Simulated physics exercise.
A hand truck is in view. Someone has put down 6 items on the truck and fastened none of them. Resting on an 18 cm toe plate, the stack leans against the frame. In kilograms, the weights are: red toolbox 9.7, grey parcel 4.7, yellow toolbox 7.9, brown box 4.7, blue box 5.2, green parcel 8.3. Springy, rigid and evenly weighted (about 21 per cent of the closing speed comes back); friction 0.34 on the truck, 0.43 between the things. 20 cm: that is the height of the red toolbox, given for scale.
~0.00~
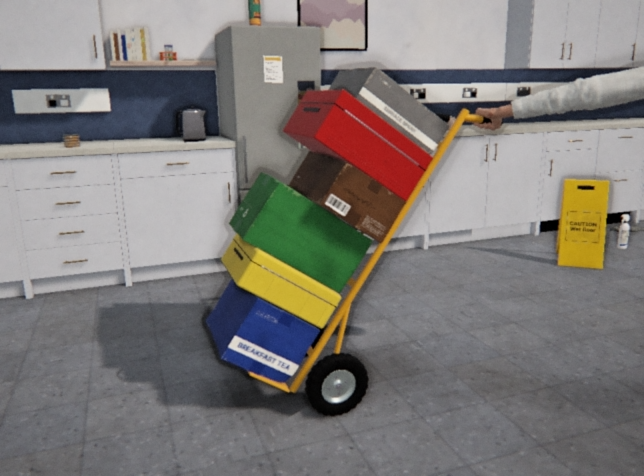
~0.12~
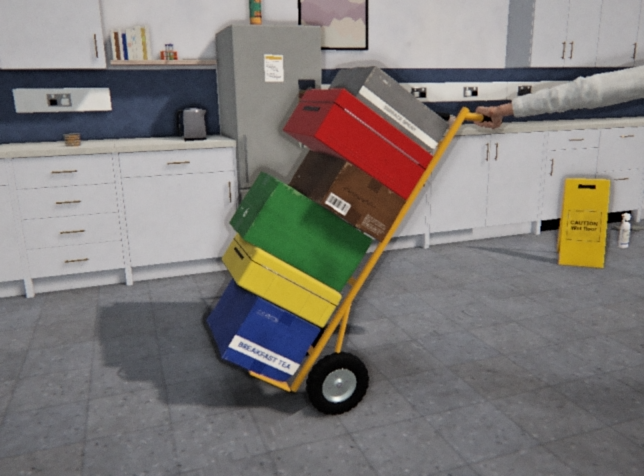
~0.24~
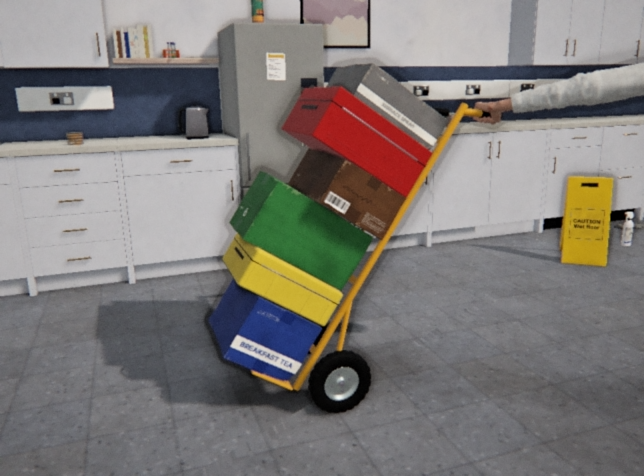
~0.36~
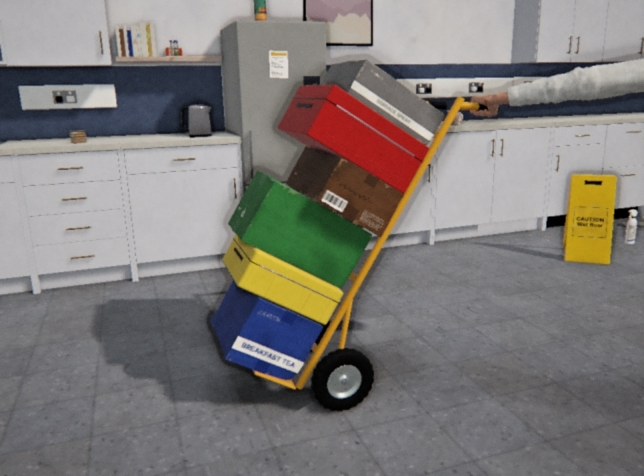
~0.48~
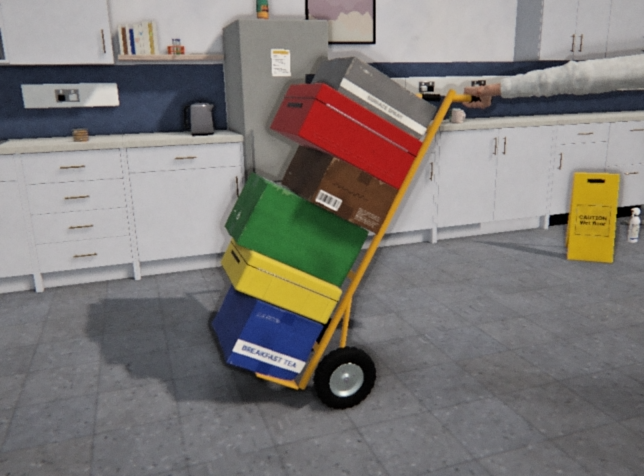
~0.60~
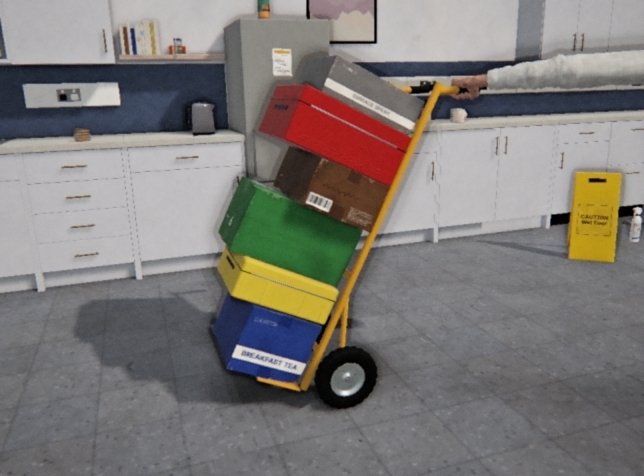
A yellow hand truck stacked with six coloured boxes, blue at the bottom and grey on top, leans back in a kitchen, then slowly swings toward upright as a hand on its handle pushes it leftward.
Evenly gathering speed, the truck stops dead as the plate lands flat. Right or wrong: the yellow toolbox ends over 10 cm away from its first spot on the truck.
Right.
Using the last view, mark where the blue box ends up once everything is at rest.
Close to pixel (189, 369) in the final view.
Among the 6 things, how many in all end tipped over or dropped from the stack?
That gives 6.
Around 1.50 s, truck upright; yellow toolbox tipped 20° against what carries it near (215, 317); grey parcel tipped 20° against what carries it; red toolbox tipped 20° against what carries it.
Around 1.80 s, truck upright; red toolbox, grey parcel, brown box and green parcel now dropped from the stack; yellow toolbox tipped 49° against what carries it near (171, 335); blue box tipped 49° against what carries it.
Around 2.10 s, truck upright; yellow toolbox now dropped from the stack; blue box on its side.
Finally (3.6 s), dropped from the stack, red toolbox, grey parcel, yellow toolbox, brown box and green parcel; on their side or leaning hard on the truck, blue box. Final places as that camera would see them, yellow toolbox near (95, 371).
